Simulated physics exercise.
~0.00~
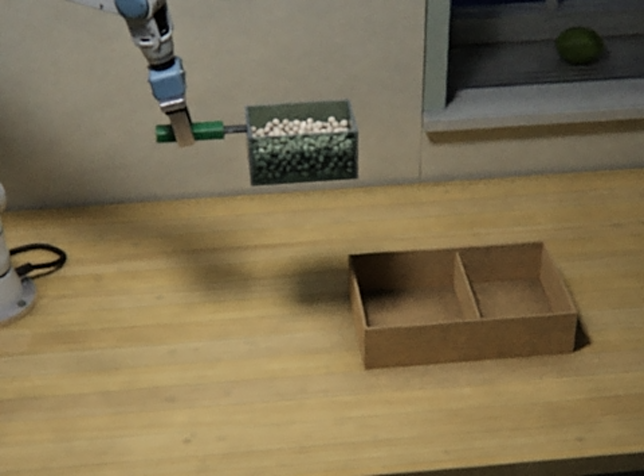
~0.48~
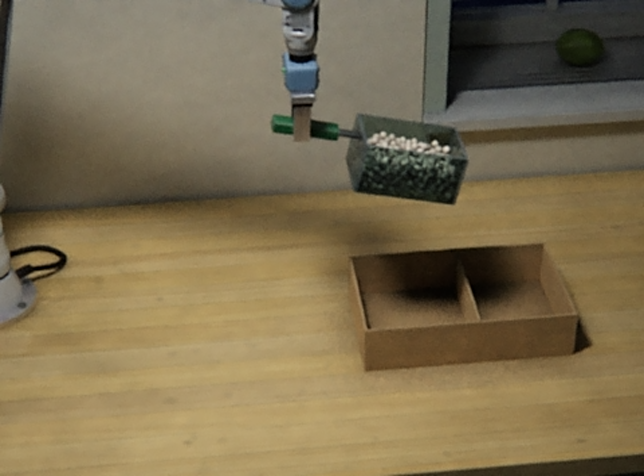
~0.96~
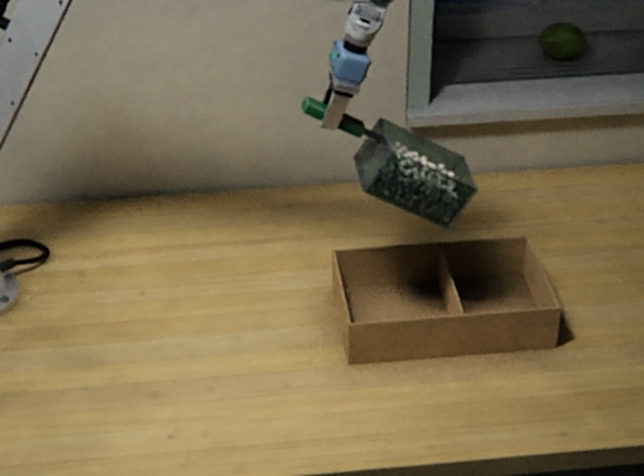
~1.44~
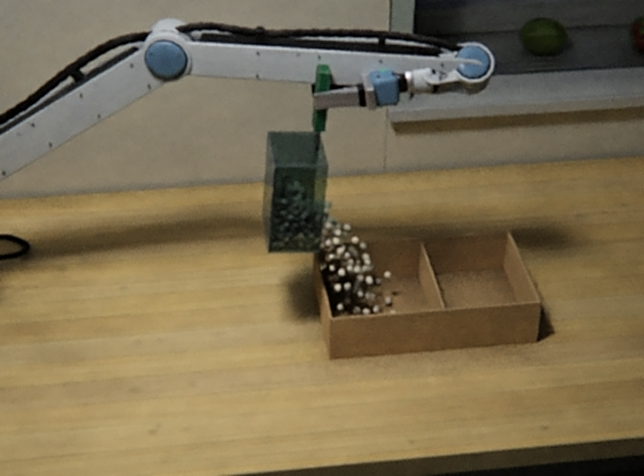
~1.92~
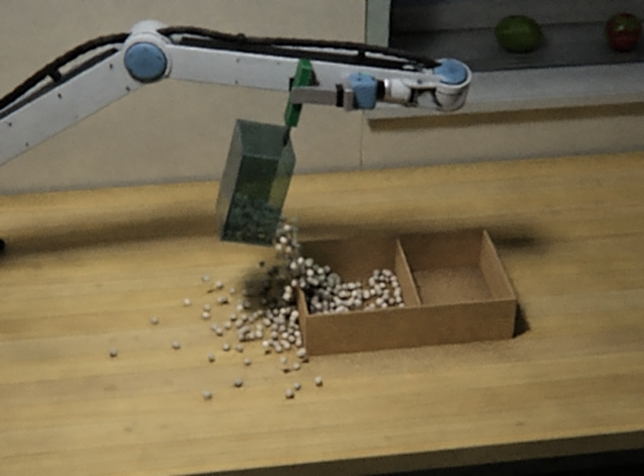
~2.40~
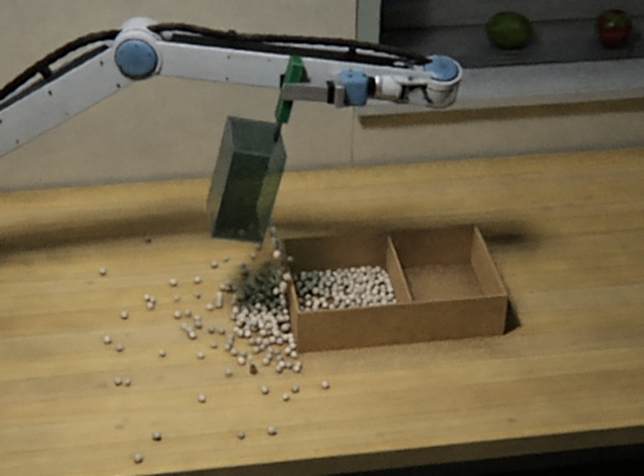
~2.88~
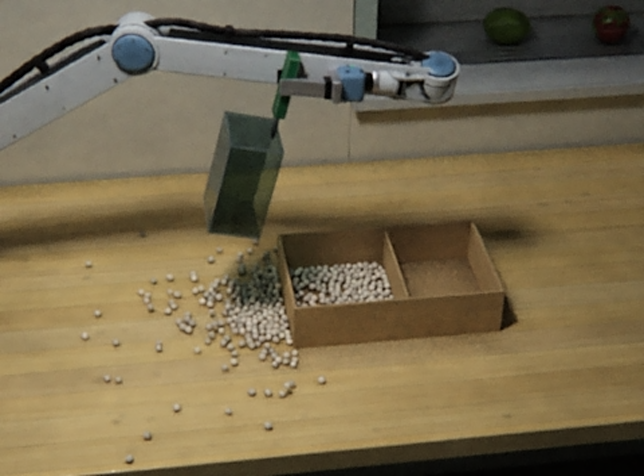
Robot arm tipping a clear box of pale beads over a divided crate, filling the left compartment while many scatter across the table.
